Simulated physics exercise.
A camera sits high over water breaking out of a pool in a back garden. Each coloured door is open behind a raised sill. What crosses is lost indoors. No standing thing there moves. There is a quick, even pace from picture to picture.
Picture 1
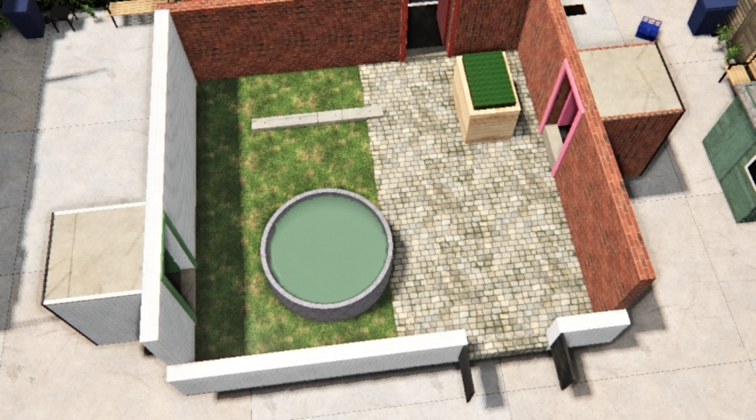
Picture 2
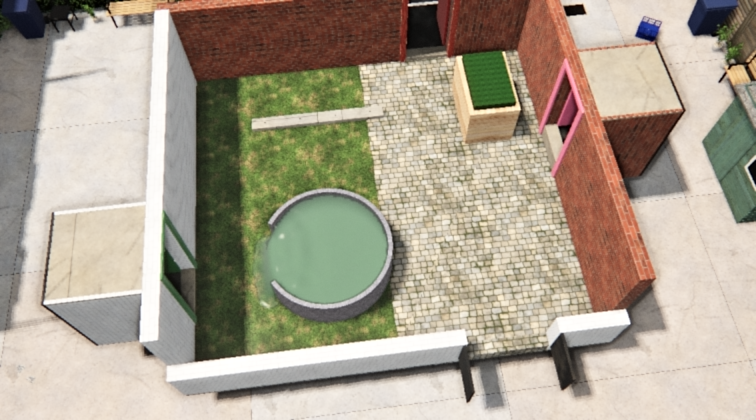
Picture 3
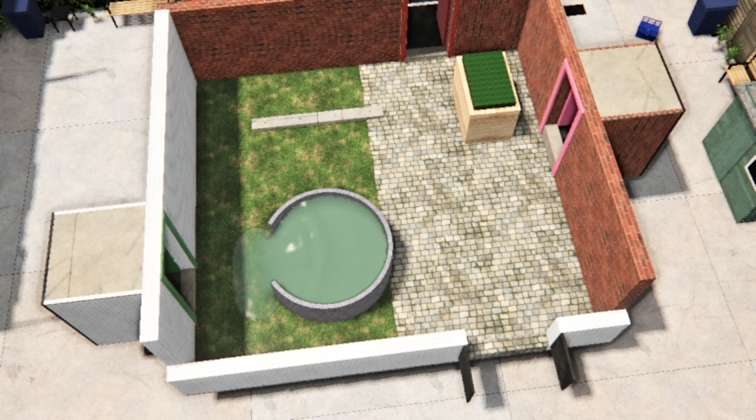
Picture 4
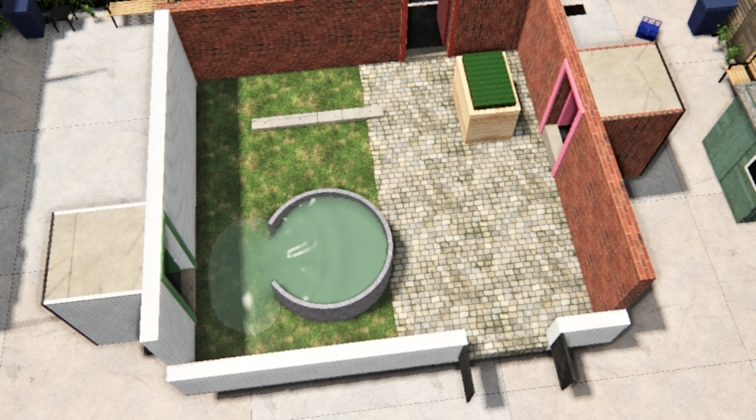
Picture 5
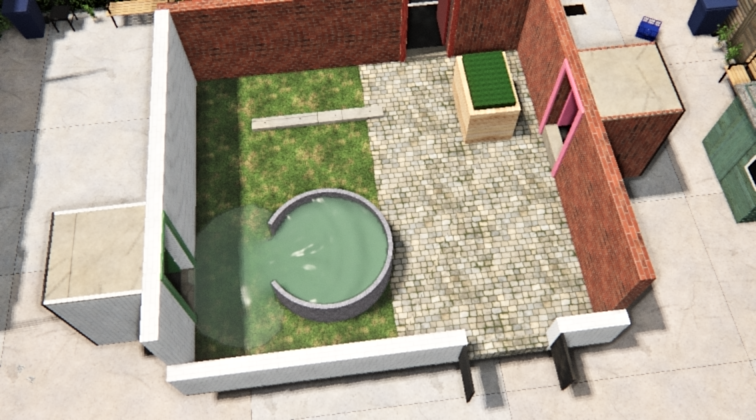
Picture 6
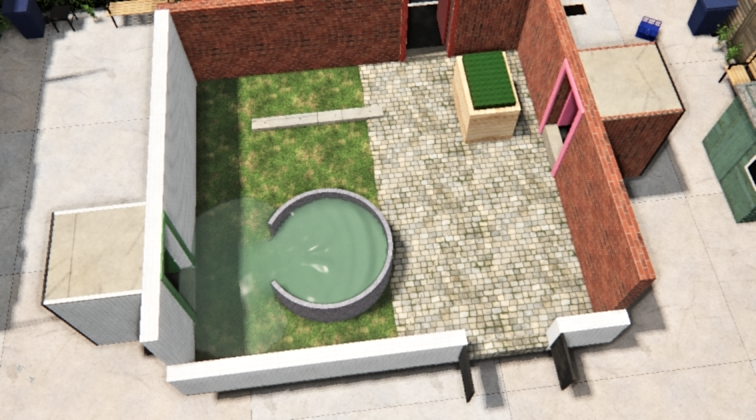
Water poured out of a gap in the left side of a round grey tank in a walled garden, then spread over the grass in a widening pale sheet toward the white wall.
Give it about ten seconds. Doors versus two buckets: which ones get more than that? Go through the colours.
In the end the green door counts as over. The red door counts as not over. The pink door counts as not over.
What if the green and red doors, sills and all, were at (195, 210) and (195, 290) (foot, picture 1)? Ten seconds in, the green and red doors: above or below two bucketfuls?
Checking each in order, the green door spills past the mark, and the red door spills past the mark.
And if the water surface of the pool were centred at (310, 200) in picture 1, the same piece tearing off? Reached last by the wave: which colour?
Answer: The pink-painted one.
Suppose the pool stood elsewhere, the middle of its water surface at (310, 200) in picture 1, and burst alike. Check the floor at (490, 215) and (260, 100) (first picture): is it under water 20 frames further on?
I'd say spared for the first and watered for the second.
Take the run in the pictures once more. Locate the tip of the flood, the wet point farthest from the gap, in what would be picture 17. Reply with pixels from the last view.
Farthest reach: (197, 119).
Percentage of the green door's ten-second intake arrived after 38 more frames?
By then roughly 95 percent of the ten-second total is in.
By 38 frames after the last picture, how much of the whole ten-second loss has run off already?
My estimate is roughly 90 percent.
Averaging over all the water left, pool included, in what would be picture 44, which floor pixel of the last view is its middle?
Somewhere around (295, 236) in the last view.
A moment on, water covers 15 % of the floor; the green door far over two buckets in, the red door not reached, the pink door not reached.
Next, water covers 20 % of the floor; the green door far over two buckets in, the red door not reached, the pink door not reached.
Then, water covers 35 % of the floor; the green door far over two buckets in, the red door not reached, the pink door not reached.
Later, water covers 60 % of the floor; the green door far over two buckets in, the red door not reached, the pink door not reached.
In the end, water covers 90 % of the floor; the green door far over two buckets in, the red door wet at the sill, nothing in, the pink door wet at the sill, nothing in.
